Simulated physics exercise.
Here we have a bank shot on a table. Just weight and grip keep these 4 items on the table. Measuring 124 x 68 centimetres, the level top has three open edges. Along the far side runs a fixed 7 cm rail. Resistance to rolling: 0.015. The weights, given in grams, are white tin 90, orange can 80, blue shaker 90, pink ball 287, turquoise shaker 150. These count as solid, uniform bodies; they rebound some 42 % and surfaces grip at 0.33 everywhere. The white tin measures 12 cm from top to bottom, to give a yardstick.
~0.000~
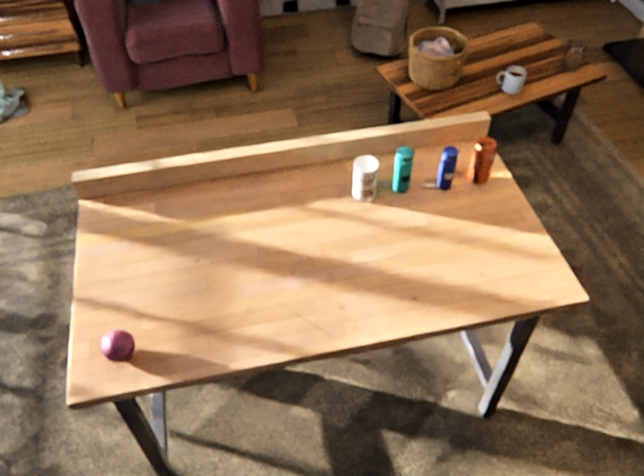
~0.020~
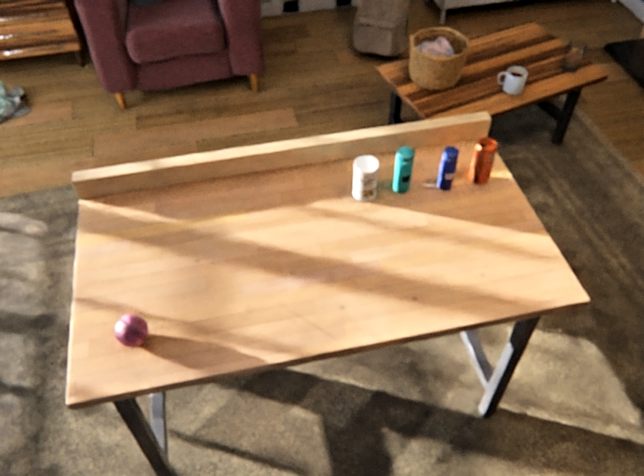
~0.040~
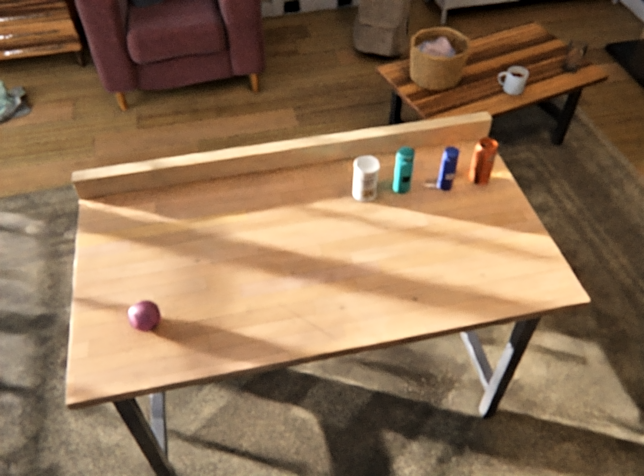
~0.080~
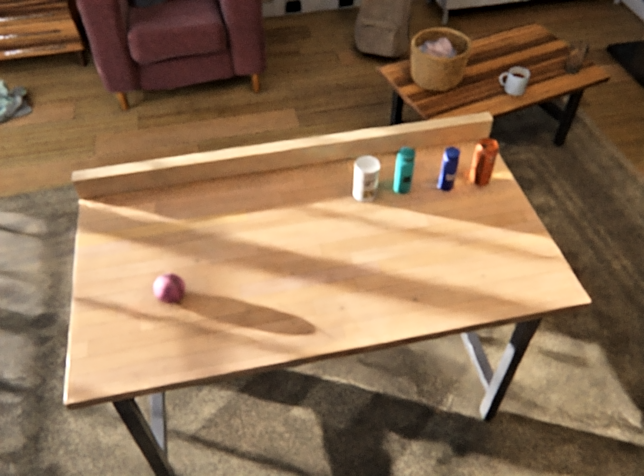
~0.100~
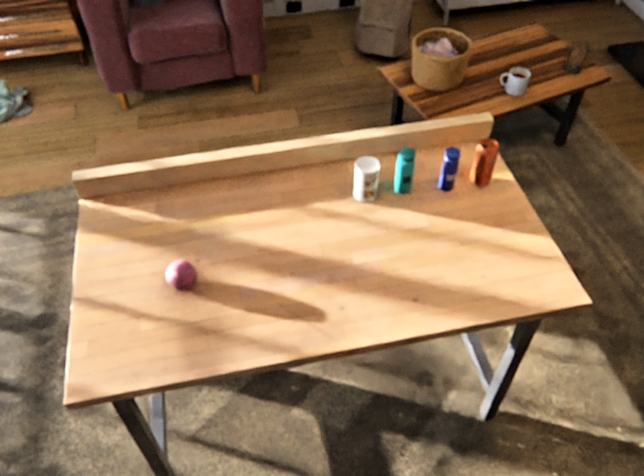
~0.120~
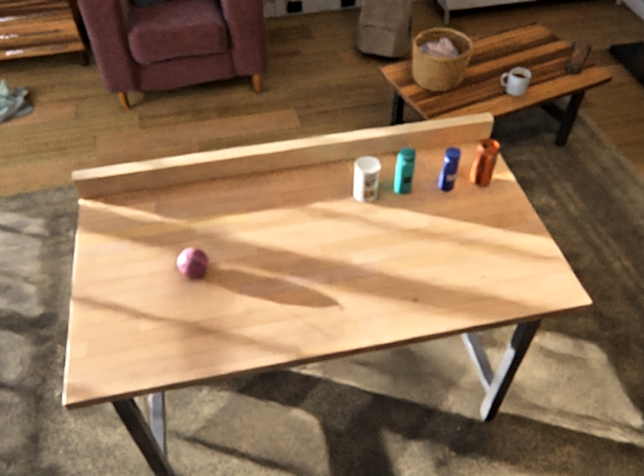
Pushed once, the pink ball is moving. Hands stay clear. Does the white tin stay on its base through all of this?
No.
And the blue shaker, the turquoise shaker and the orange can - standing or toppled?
Well, the blue shaker holds steady, the turquoise shaker tumbles down, and the orange can holds steady.
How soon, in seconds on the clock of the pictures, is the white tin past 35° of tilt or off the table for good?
It happens near 0.6 s.
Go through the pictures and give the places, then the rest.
In the first frame, pink ball (118, 346); white tin (365, 179).
In the second frame, pink ball (132, 331); turquoise shaker (404, 170).
In the third frame, pink ball (145, 316); blue shaker (448, 169).
In the fourth frame, pink ball (170, 288); orange can (484, 163).
In the fifth frame, pink ball (182, 275); turquoise shaker (405, 171).
In the sixth frame, pink ball (193, 263); white tin (367, 180).
Around 0.52 s, pink ball near (371, 172); white tin at 7° to upright near (391, 188).
Around 0.92 s, pink ball near (463, 147); white tin on its side near (461, 228); turquoise shaker on its side.
Around 1.62 s, pink ball near (542, 261); white tin on its side near (480, 221); turquoise shaker on its side.
Finally (2.3 s), on their side or leaning hard on the table, white tin and turquoise shaker; the other 2 still in place (within 4 cm). Final places as that camera would see them, white tin near (483, 220).
